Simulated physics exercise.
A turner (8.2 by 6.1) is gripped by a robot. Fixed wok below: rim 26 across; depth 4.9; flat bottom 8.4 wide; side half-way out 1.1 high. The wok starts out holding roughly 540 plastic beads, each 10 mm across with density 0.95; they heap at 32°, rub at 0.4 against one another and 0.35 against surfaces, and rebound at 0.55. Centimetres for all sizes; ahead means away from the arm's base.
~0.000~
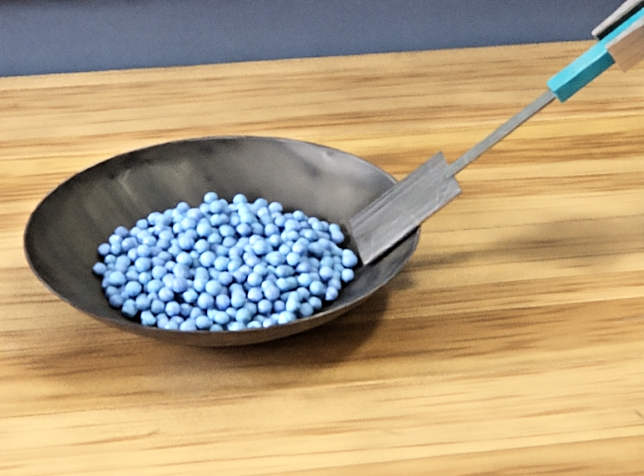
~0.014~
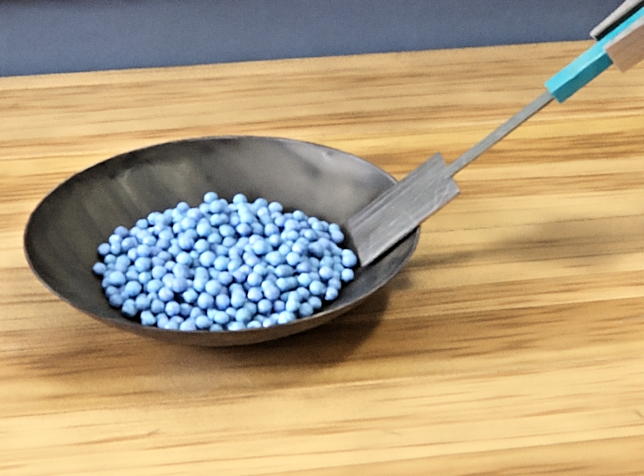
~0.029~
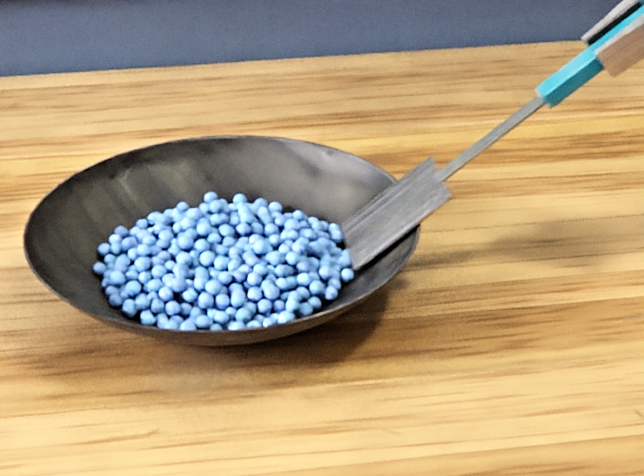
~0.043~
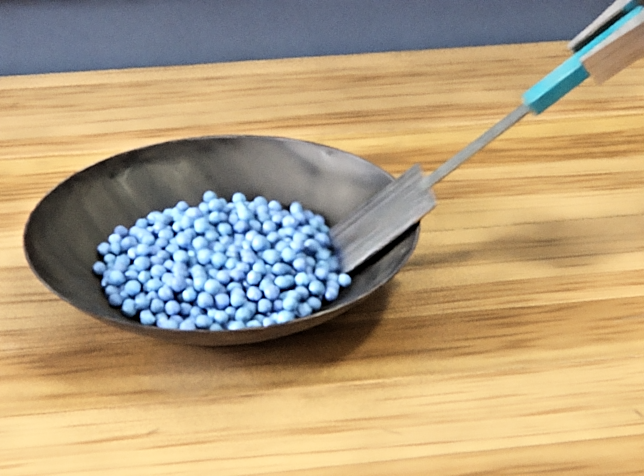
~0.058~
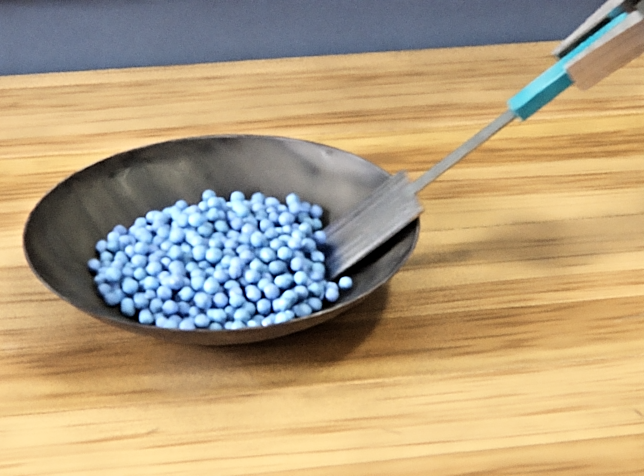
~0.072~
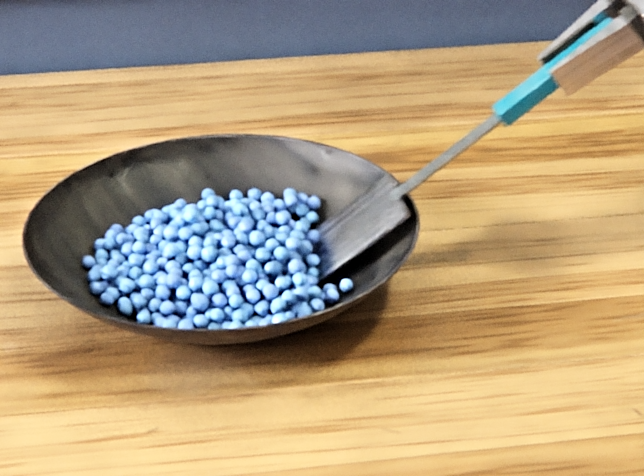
A flat metal turner gripped by a robot rests against the right side of a dark wok of blue beads on a wooden surface, barely moving at first. It then slides a short way down and left into the wok, nudging the nearest beads leftward as the heap shifts slightly.
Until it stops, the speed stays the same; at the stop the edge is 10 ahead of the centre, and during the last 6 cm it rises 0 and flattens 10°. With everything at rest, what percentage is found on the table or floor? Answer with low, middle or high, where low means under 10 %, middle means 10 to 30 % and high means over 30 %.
Middle.
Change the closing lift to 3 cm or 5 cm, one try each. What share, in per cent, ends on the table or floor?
First try around 20 percent, second try around 15 percent.
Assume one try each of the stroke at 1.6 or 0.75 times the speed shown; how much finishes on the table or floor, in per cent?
I'd say near 30 and then near 15 per cent.
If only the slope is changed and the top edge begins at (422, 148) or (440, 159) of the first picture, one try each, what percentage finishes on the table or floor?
Close to 25 and 20 percent respectively.
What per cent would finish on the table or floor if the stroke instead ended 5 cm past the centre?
In that case around 0 per cent.
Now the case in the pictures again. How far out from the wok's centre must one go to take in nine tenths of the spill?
The distance is roughly 30 cm.
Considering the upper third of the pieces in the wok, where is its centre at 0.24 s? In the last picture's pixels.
(115, 248).
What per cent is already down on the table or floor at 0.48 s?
I'd say close to 20 in a hundred.
After 0.16 s, sloping 38°, highest piece 4 above the table; 544 in the wok.
After 0.24 s, sloping 35°, highest piece 6 above the table; 544 in the wok.
After 0.48 s, sloping 28°, highest piece 6 above the table; 439 in the wok, 100 on the table or floor, 5 on the blade or in flight.
After 1.53 s, sloping 28°, highest piece 6 above the table; 438 in the wok, 106 on the table or floor.
At rest, 438 in the wok, 106 on the table or floor. That is 19 % on the table or floor.
